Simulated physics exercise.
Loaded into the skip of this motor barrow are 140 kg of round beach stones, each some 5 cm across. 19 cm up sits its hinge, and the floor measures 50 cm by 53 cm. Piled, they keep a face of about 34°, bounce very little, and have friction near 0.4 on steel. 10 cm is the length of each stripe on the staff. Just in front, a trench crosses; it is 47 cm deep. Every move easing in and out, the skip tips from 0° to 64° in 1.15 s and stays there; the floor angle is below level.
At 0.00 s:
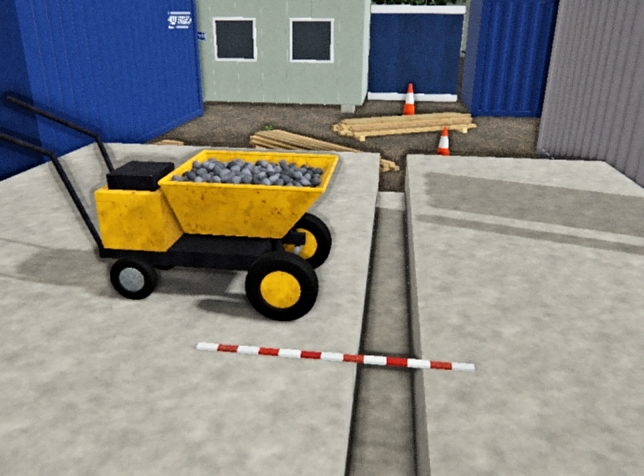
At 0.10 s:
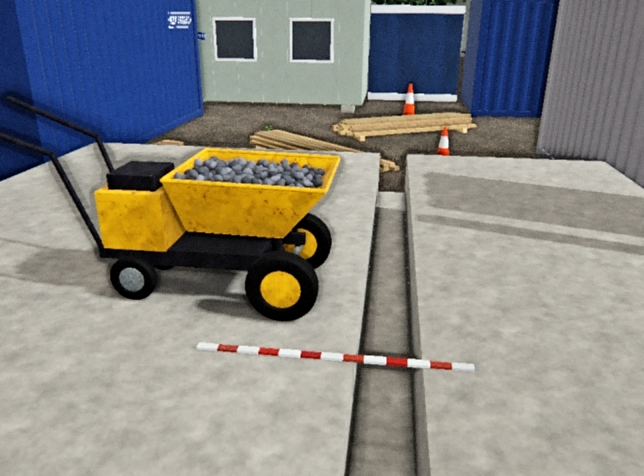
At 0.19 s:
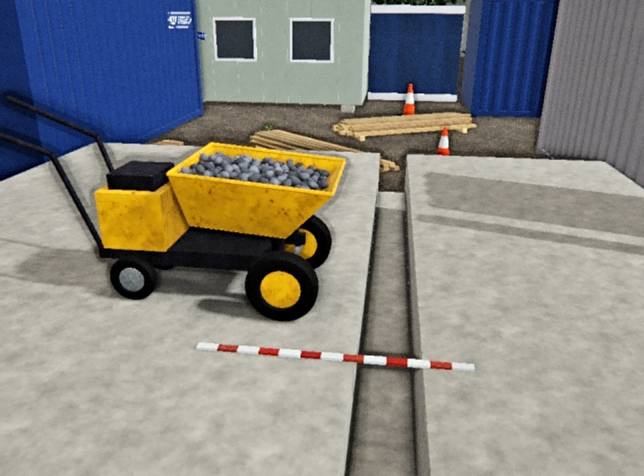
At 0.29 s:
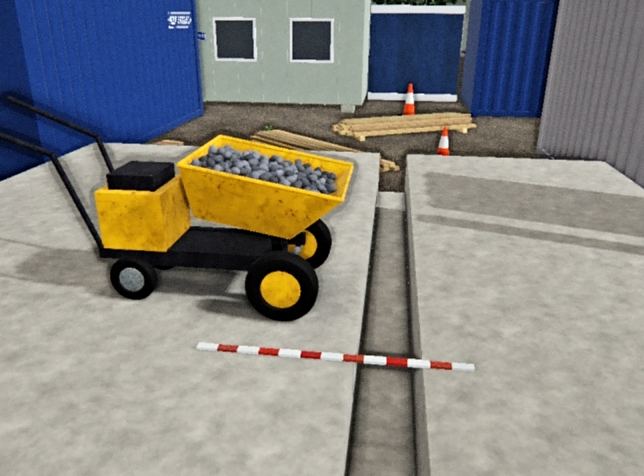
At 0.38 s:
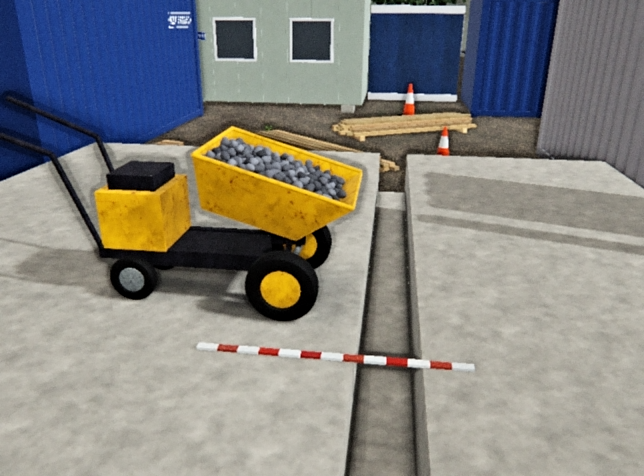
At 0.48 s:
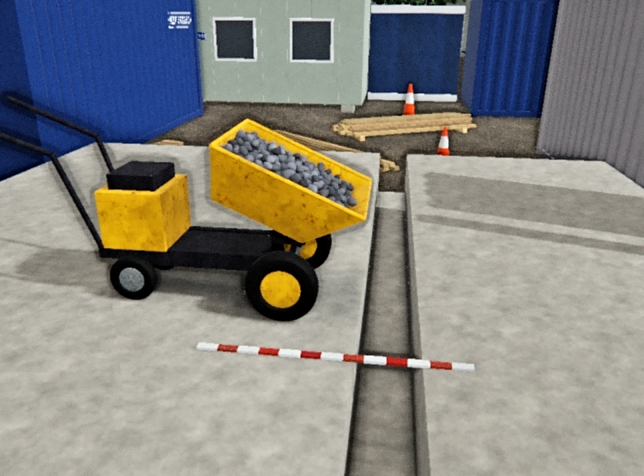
A yellow motor barrow loaded with grey stones stands at the left of a pale concrete yard, seen from slightly above by a still camera. A narrow trench crosses the concrete beside it, with a red-and-white pole lying over it, and blue containers, a pale green cabin, timber and orange cones behind. The skip tilts steadily forward to the right, its rear rising, while the stones stay heaped inside.
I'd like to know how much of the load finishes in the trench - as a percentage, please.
Somewhere near 46 per cent of it finishes in the trench.
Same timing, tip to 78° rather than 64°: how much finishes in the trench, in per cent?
Then about 45 per cent.
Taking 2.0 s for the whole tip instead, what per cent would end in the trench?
About 50 percent, I'd say.
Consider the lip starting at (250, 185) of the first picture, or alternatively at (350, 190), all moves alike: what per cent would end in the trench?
It'd be around 85 per cent and after that around 20 per cent.
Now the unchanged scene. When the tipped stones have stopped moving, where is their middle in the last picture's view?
Middle at around (430, 299), I'd say.
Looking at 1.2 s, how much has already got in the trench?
Some 10 per cent of the load by that point.
After 0.9 s the floor is at 54°; 100 % in the skip; the foremost stones are at (394, 249).
After 1.2 s the floor is at 64°; 63 % in the skip, 9 % in the trench, 28 % past the trench; the foremost stones are at (482, 306).
After 1.6 s the floor is at 64°; 30 % in the skip, 18 % in the trench, 52 % past the trench; the foremost stones are at (573, 312).
After 3.5 s the floor is at 64°; 0 % in the skip, 46 % in the trench, 54 % past the trench; the foremost stones are at (641, 319).
